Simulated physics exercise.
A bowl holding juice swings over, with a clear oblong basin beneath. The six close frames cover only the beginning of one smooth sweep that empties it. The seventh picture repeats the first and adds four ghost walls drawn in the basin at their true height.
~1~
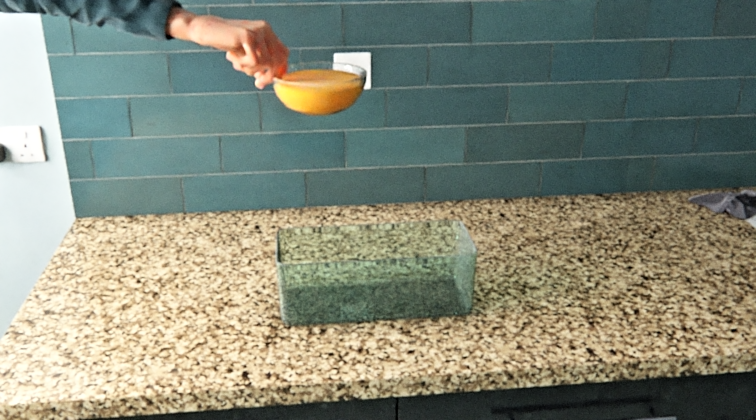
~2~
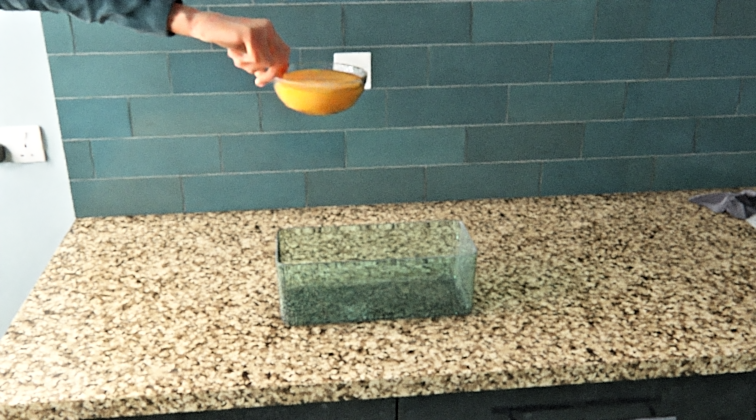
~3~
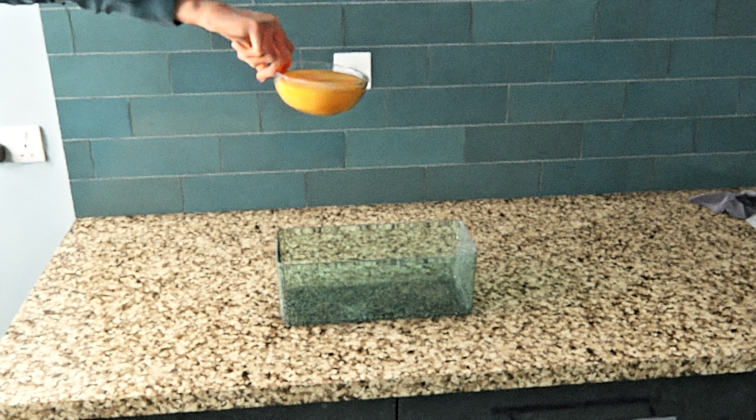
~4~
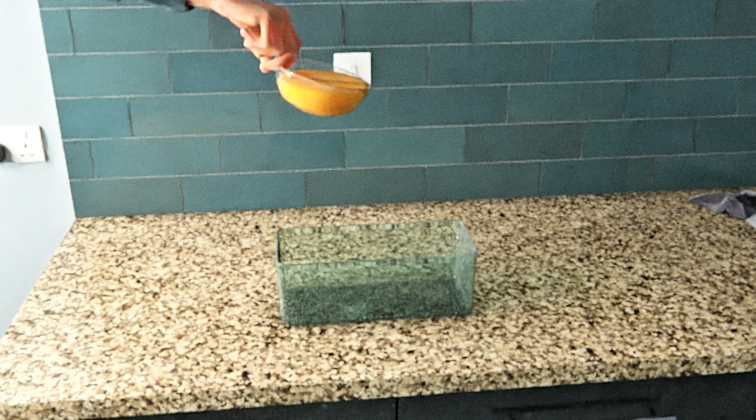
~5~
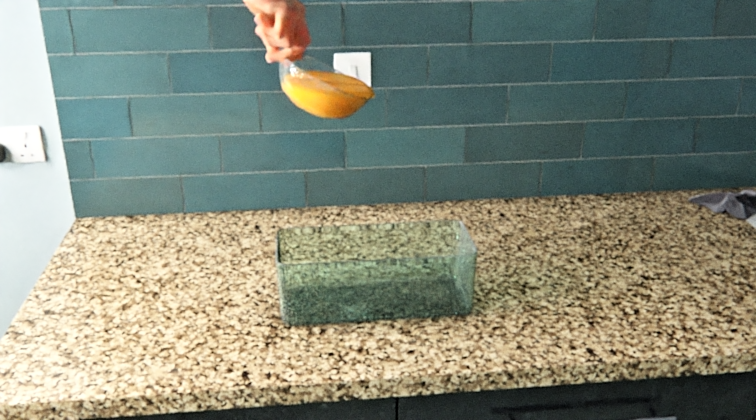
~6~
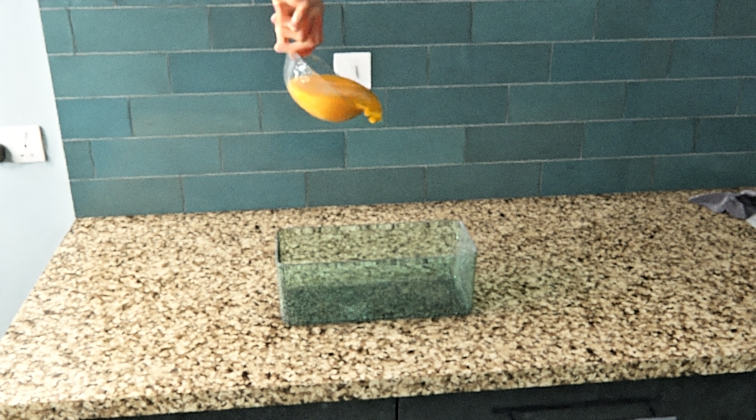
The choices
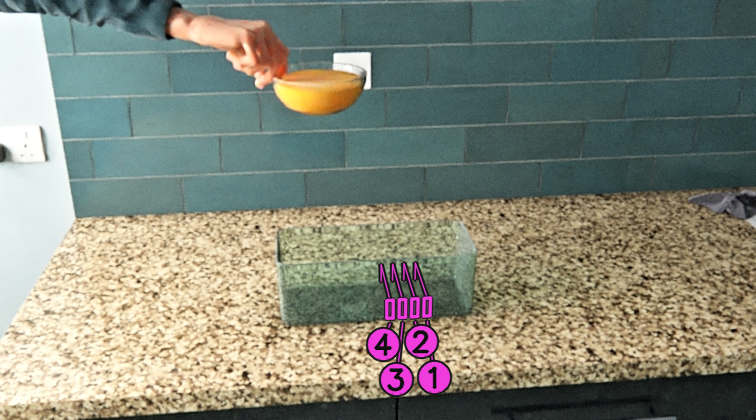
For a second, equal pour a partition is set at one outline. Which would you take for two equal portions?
Go for 2.
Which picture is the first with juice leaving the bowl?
Picture 5.
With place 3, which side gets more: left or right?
More ends on the right.
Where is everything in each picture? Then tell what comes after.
Upright, lip at (365, 71); basin from (282, 323) to (472, 311); nothing has left yet, in the first picture.
Upright, lip at (366, 72); nothing has left yet, in the second picture.
Tipped about 7°, lip at (367, 77); nothing has left yet, in the third picture.
Tipped about 16°, lip at (368, 84); nothing has left yet, in the fourth picture.
Tipped about 27°, lip at (368, 94); juice is over the lip, down to (368, 94), in the fifth picture.
Tipped about 41°, lip at (366, 104); juice is over the lip, down to (371, 117), in the sixth picture.
On the marked copy, 1 at (427, 320); 2 at (415, 321); 3 at (402, 322); 4 at (390, 323).
With 1, about 69 % ends left of the wall and 26 % right of it; 5 % is lost outside.
With 2, about 48 % ends left of the wall and 48 % right of it; 4 % is lost outside.
With 3, about 32 % ends left of the wall and 65 % right of it; 3 % is lost outside.
With 4, about 22 % ends left of the wall and 75 % right of it; 3 % is lost outside.
